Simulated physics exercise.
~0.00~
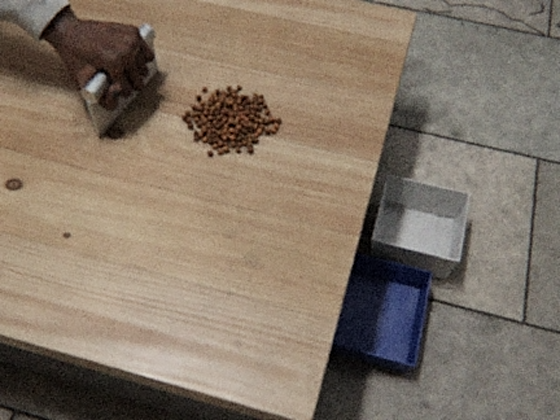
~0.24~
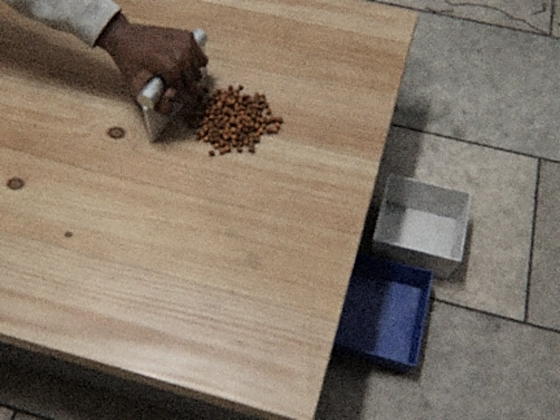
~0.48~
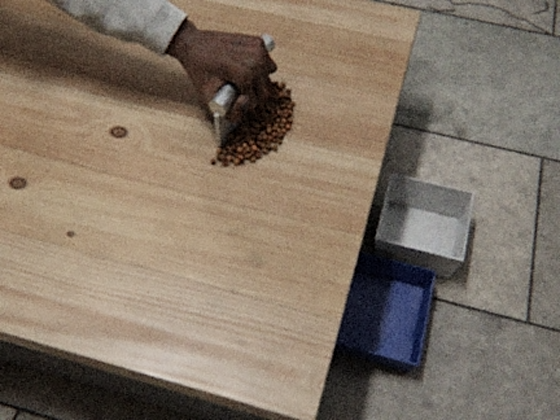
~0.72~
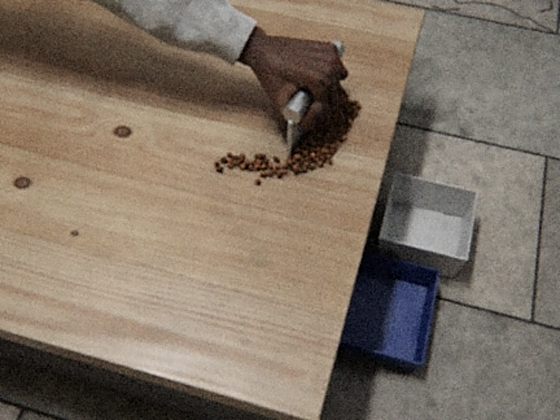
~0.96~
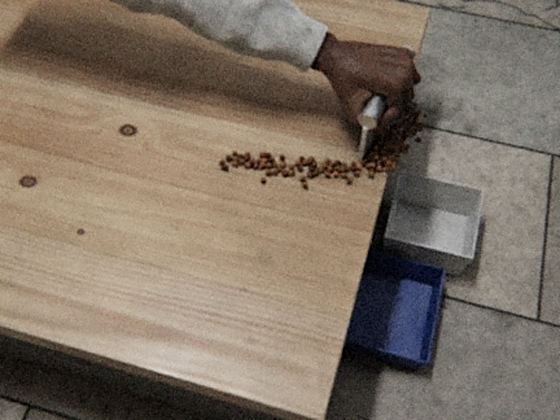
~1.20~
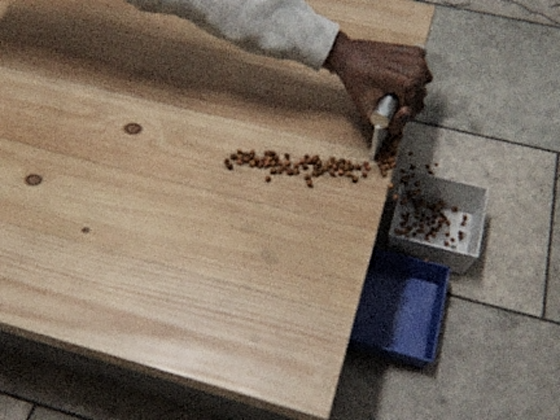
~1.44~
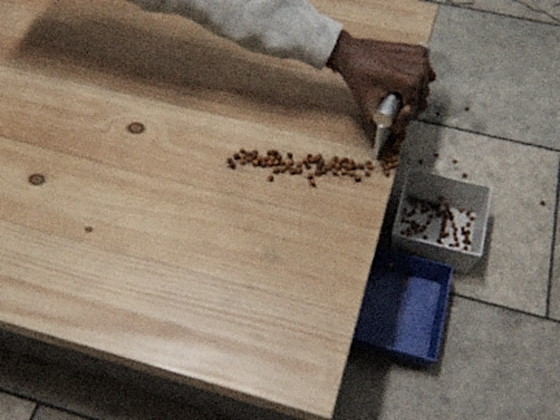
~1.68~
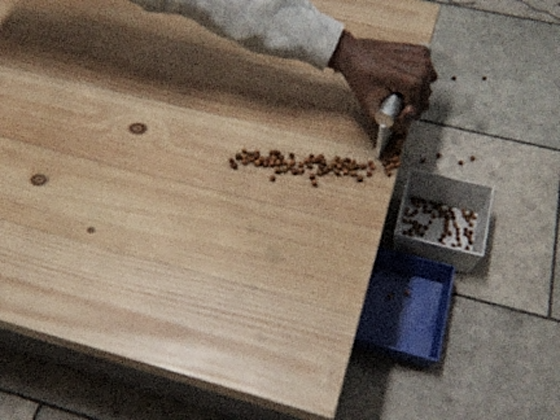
On a wooden tabletop, a hand pushes small brown balls rightward with a scraper, some dropping into a white tin, many staying behind.
